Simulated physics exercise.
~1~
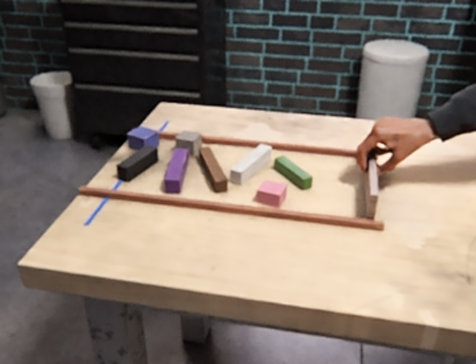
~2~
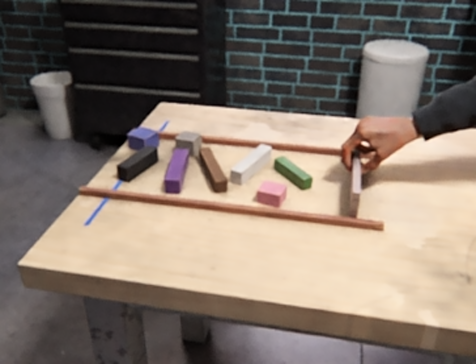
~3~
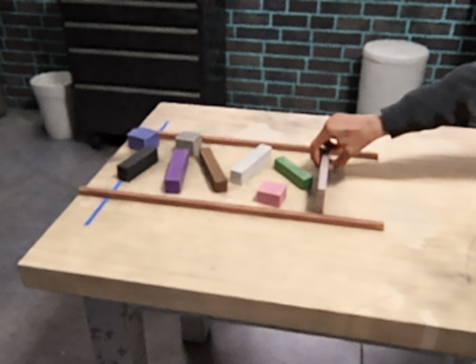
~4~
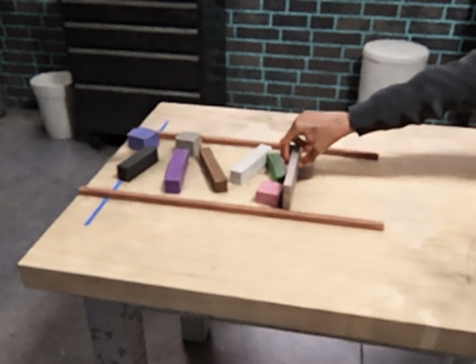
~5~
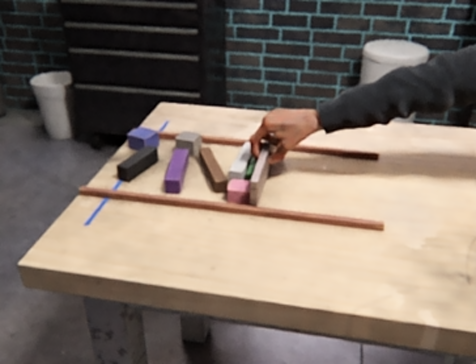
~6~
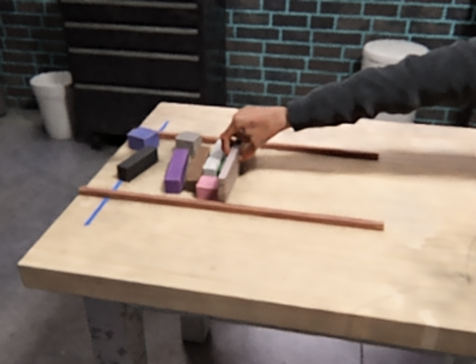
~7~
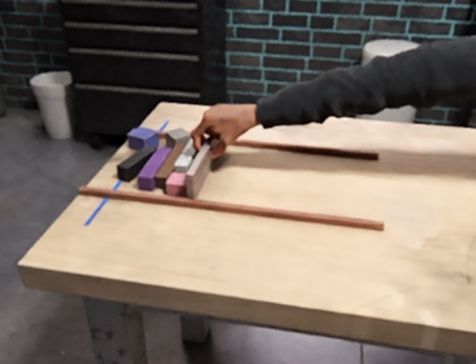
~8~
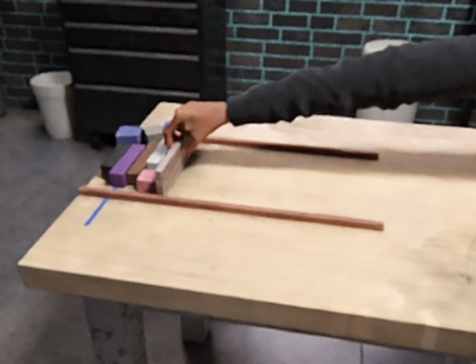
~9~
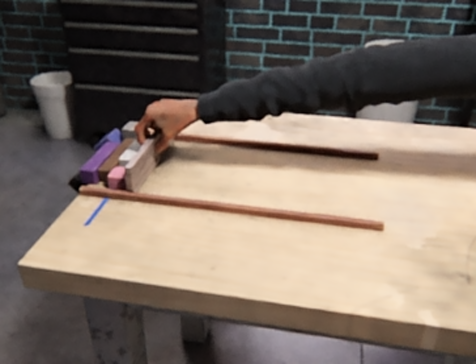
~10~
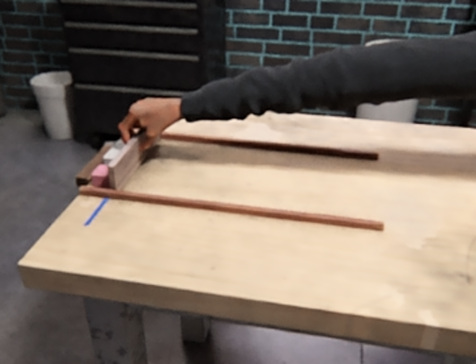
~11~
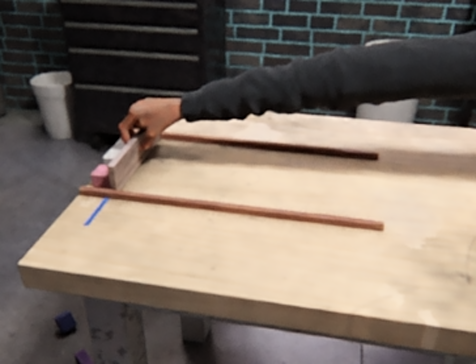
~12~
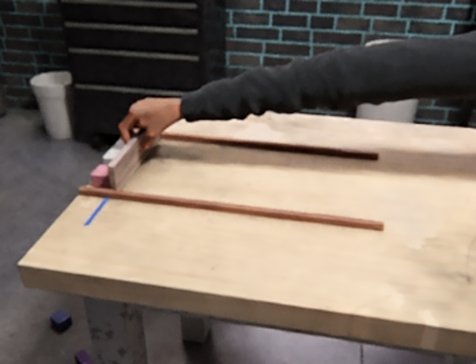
On a pale wooden workbench before a dark brick wall, seen from slightly above by a still camera, two brown rails flank scattered blocks and bars in blue, black, purple, grey, brown, white, green and pink. A hand at the right holds an upright board between the rails and slides it left. The board gathers the green, pink and white pieces, then presses them into the brown, purple and black ones. The bunched pieces cross the blue tape and tip off the left edge. The board stops near the edge, pink and white pieces still before it, while a blue block lies on the floor.
